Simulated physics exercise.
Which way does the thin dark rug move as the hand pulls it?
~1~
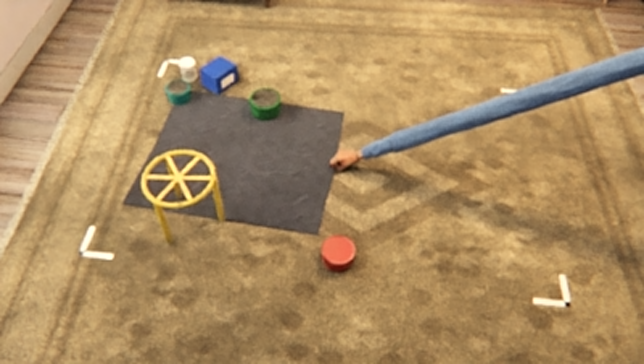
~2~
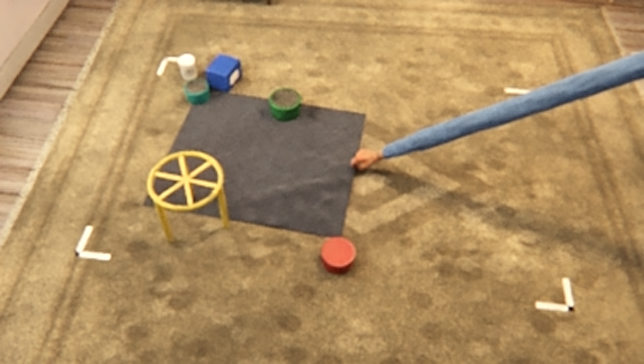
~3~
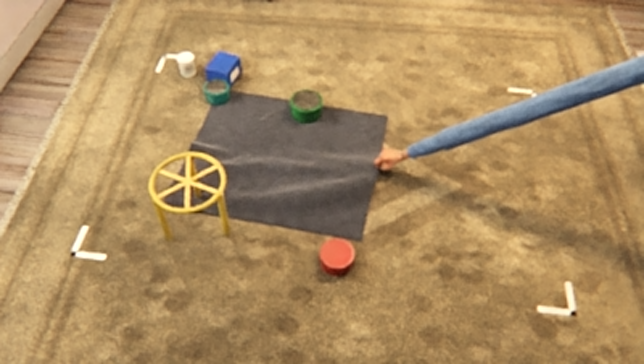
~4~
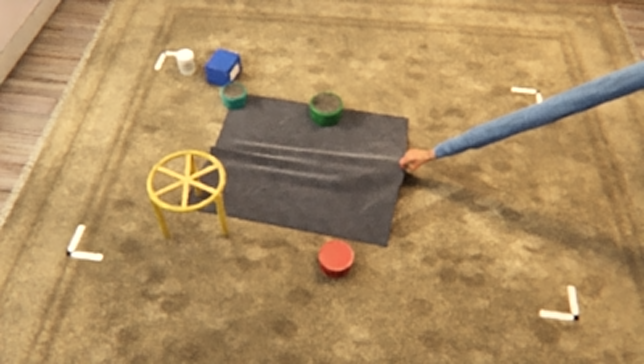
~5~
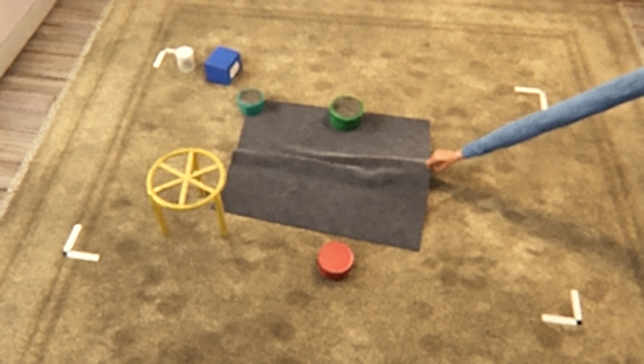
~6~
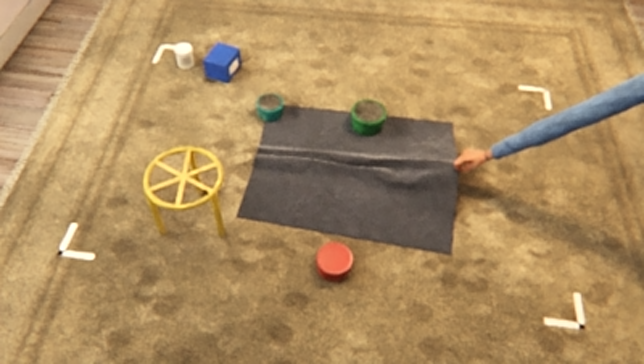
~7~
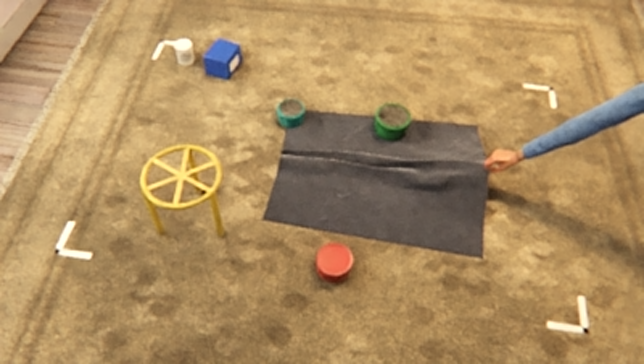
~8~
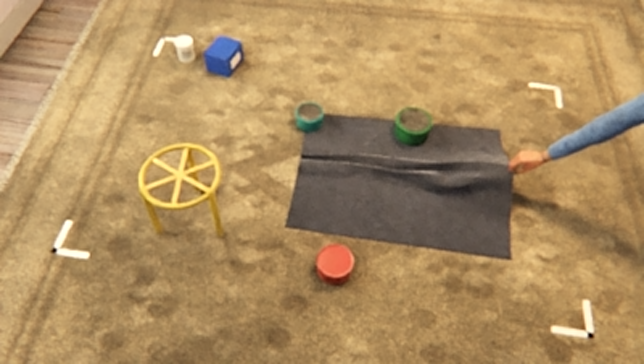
The thin dark rug slides to the right across the carpet.
